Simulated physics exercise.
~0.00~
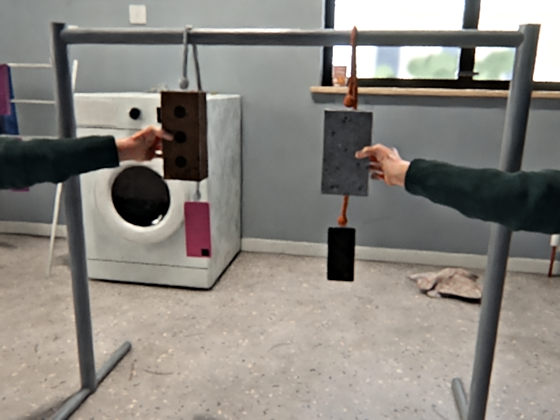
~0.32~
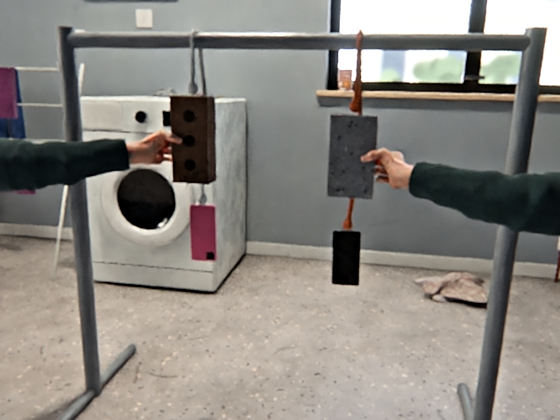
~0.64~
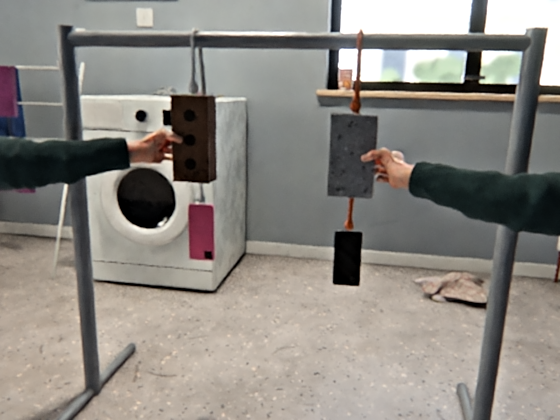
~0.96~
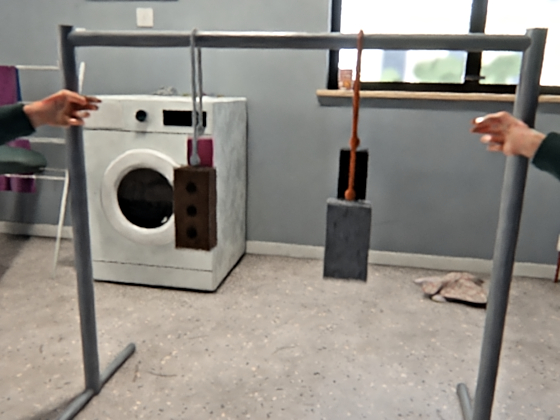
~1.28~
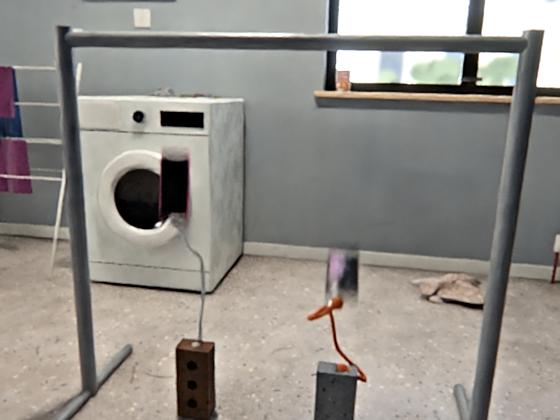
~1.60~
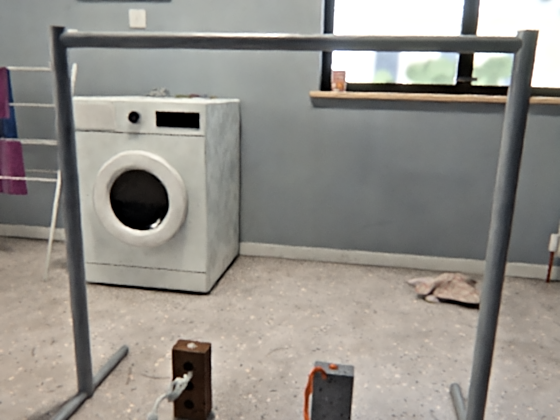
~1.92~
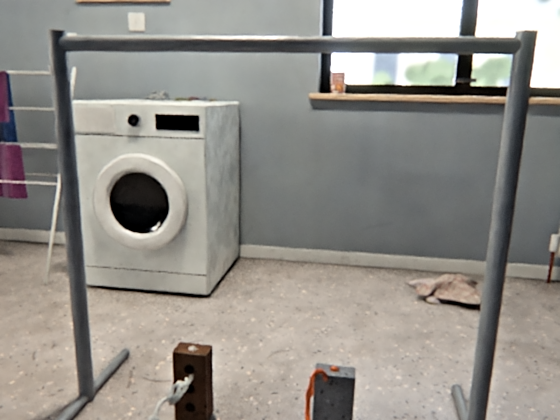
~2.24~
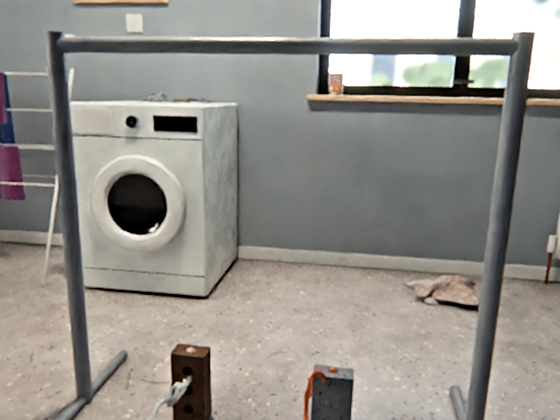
Two hands release a brick and a paver, and both drop to the floor.
